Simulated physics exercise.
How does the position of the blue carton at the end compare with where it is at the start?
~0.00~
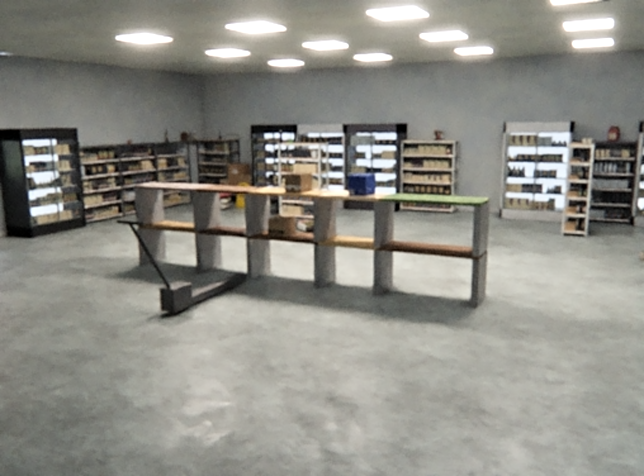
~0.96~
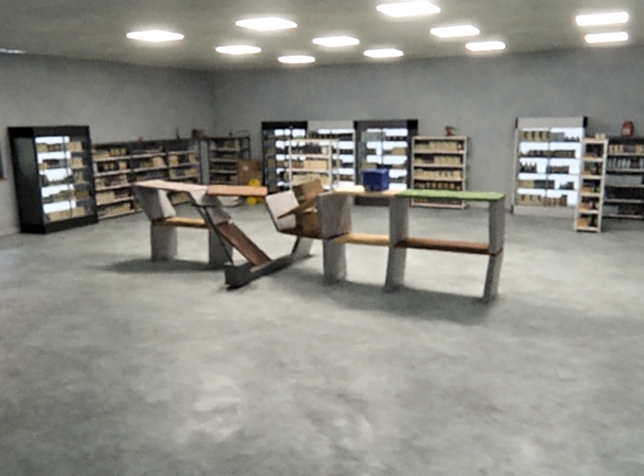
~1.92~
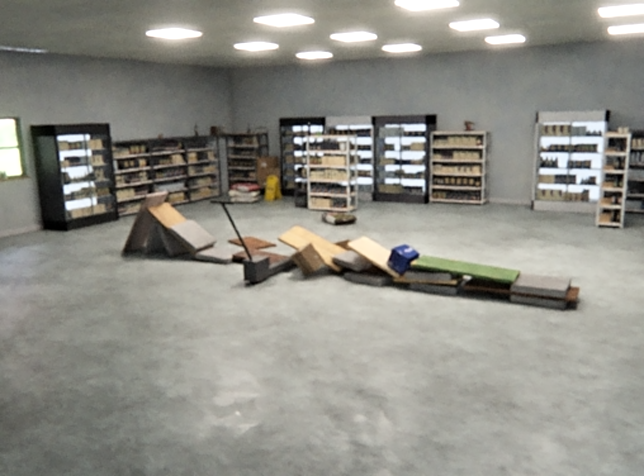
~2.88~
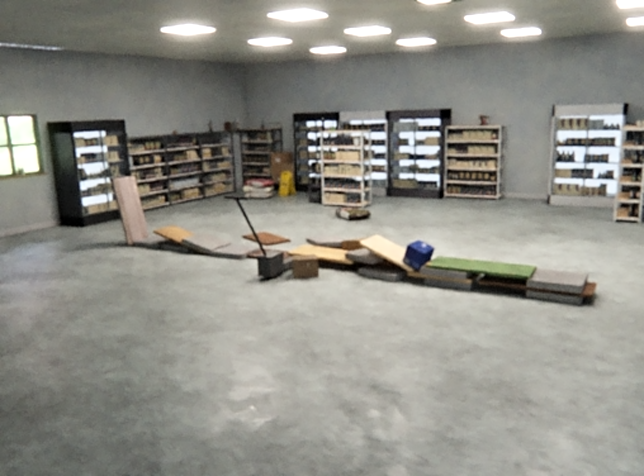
At the start the blue carton sits on the top tier of the standing rack. At the end it is much lower and a little farther right in view, resting tilted on the fallen boards near the floor.
